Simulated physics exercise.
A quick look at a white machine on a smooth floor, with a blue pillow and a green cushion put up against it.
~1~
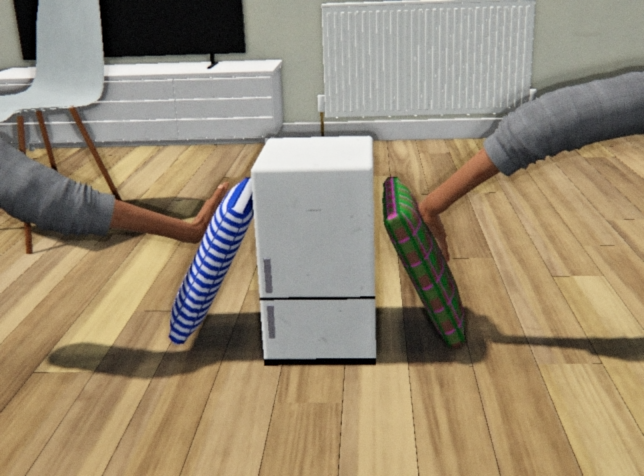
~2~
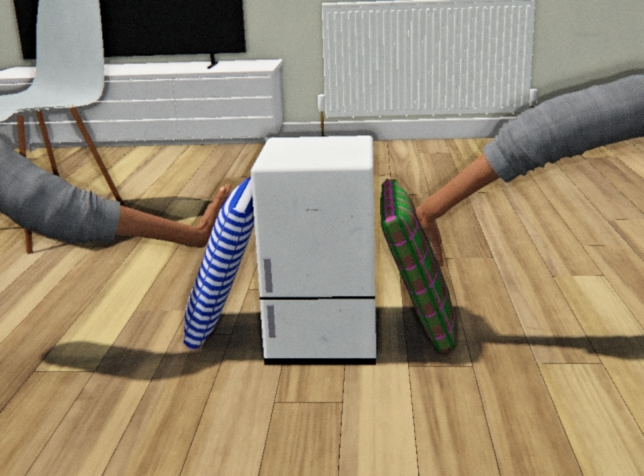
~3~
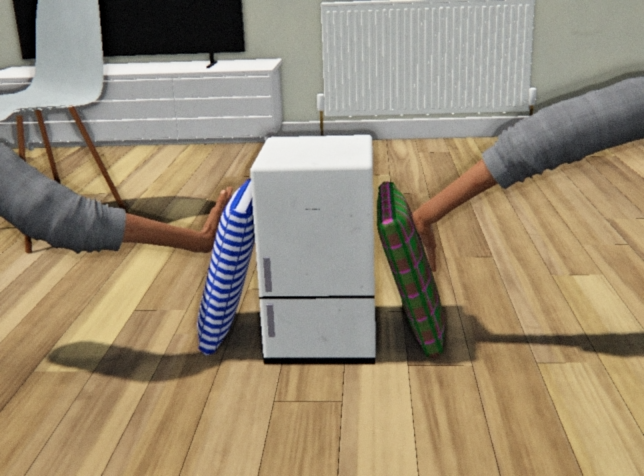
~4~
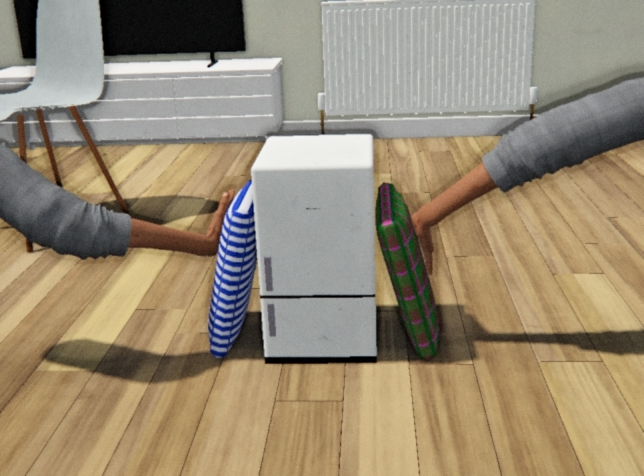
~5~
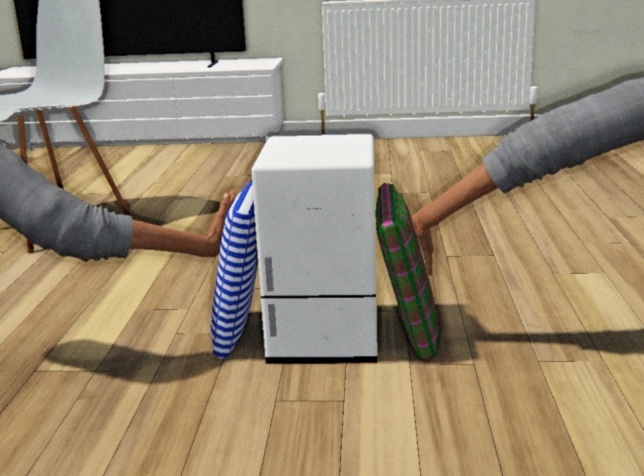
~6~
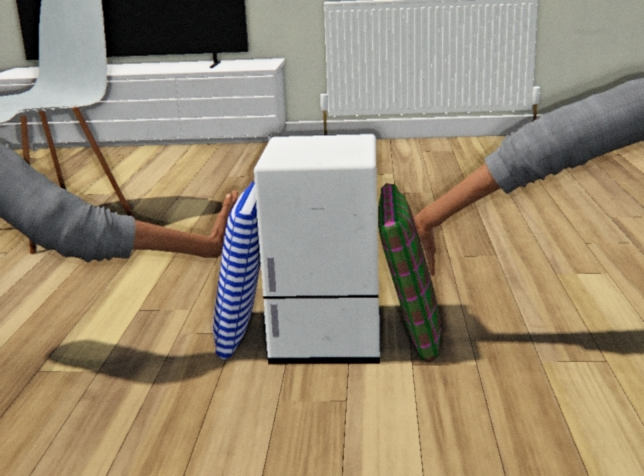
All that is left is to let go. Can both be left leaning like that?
In the end the blue pillow keeps leaning; the green cushion holds its lean.
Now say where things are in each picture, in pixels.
Pillow foot (177, 341), head (238, 212); cushion foot (456, 344), head (393, 218), in the first picture.
Pillow foot (192, 346); cushion foot (445, 349), in the second picture.
Pillow foot (207, 351); cushion foot (434, 354), in the third picture.
Pillow foot (219, 354); cushion foot (427, 357), in the fourth picture.
Pillow foot (222, 355); cushion foot (427, 358), in the fifth picture.
Pillow foot (224, 355), head (246, 215), almost upright; cushion foot (429, 358), head (390, 225), almost upright, in the sixth picture.
Then, 0.46 s on from there, pillow propped as before near (242, 267); cushion propped as before near (408, 269).
In the end, pillow propped as before near (242, 267); cushion propped as before near (408, 269). The blue pillow holds its lean and the green cushion remains propped up.
